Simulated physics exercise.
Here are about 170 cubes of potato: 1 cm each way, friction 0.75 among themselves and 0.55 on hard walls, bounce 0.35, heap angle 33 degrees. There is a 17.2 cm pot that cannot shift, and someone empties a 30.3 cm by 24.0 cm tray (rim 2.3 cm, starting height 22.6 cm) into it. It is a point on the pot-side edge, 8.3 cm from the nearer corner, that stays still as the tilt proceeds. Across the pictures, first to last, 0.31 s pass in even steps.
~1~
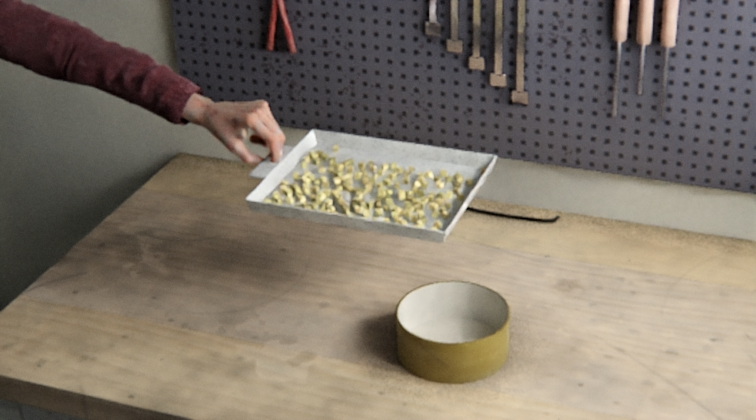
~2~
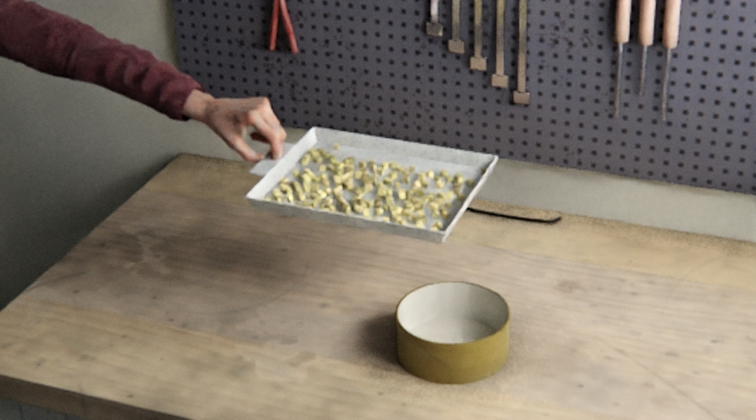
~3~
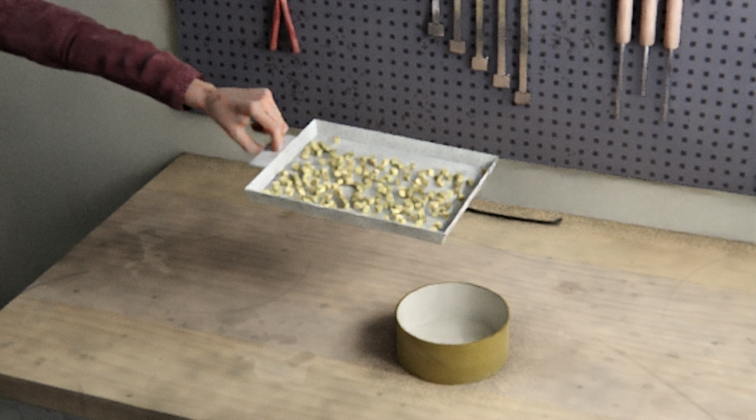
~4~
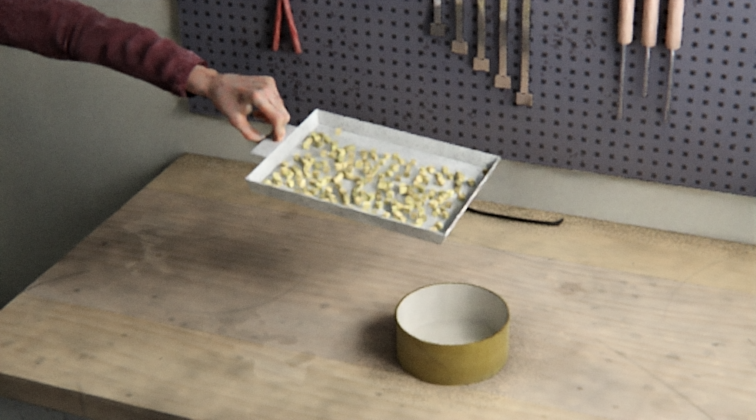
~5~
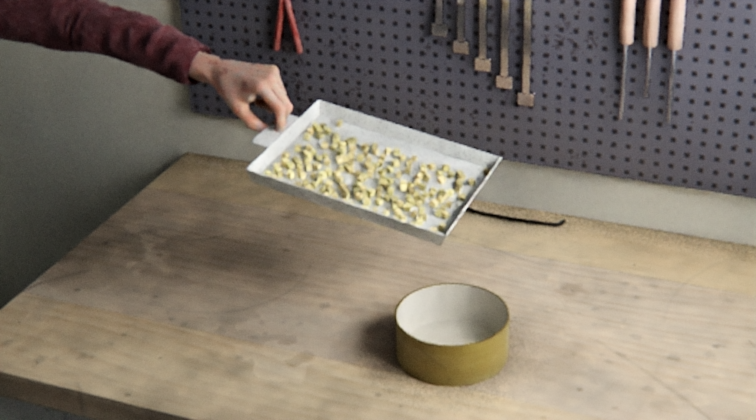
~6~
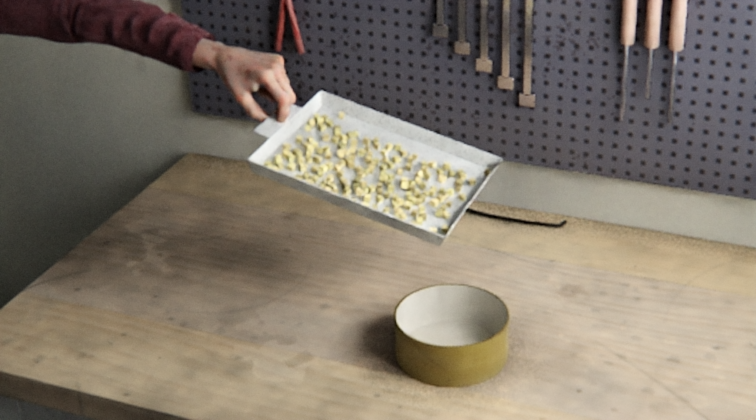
Above a wooden workbench, a hand gradually tilts a tray of potato cubes toward the right.
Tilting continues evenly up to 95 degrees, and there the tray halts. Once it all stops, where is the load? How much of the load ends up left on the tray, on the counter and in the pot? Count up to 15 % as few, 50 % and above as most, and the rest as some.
My estimate: Tray few, counter most, pot some.
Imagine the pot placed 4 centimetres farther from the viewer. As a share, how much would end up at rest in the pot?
I'd say some 35 per cent would end up there.
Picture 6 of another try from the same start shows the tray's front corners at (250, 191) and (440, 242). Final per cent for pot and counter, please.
Per cent by place - pot 50, counter 50.
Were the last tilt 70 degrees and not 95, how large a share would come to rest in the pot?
Result: Close to 5 %.
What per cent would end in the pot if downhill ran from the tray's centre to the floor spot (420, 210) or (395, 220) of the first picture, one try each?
Near 60 and 60 percent, in that order.
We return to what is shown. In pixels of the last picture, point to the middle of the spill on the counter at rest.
The spill is centred close to (558, 356).
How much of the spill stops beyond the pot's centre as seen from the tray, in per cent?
I reckon around 100 per cent.
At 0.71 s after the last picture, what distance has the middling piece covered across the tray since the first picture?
13 cm.
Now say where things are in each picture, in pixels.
Tray tilt 0 degrees, front corners at (252, 198) and (442, 229); middle of the pieces at (363, 193); pot at (453, 311), in the first picture.
Tray tilt 1 degrees, front corners at (252, 195) and (442, 229); middle of the pieces at (363, 191), in the second picture.
Tray tilt 3 degrees, front corners at (251, 188) and (442, 230), lowest corner right front; middle of the pieces at (363, 187), in the third picture.
Tray tilt 7 degrees, front corners at (252, 178) and (442, 231), lowest corner right front; middle of the pieces at (364, 182), in the fourth picture.
Tray tilt 10 degrees, front corners at (253, 168) and (442, 232), lowest corner right front; middle of the pieces at (364, 177), in the fifth picture.
Tray tilt 13 degrees, front corners at (254, 159) and (442, 233), lowest corner right front; middle of the pieces at (365, 173); pot at (452, 314), in the sixth picture.
Then, 0.71 s after the last picture, tilt 51 degrees; the tray holds 100 %, the pot 0 %.
Then, 1.19 s after the last picture, tilt 77 degrees; the tray holds 65 %, the pot 5 %.
Then, 1.73 s after the last picture, tilt 95 degrees; the tray holds 20 %, the pot 10 %.
In the end, tray 0 %, counter 65 %, pot 35 %.
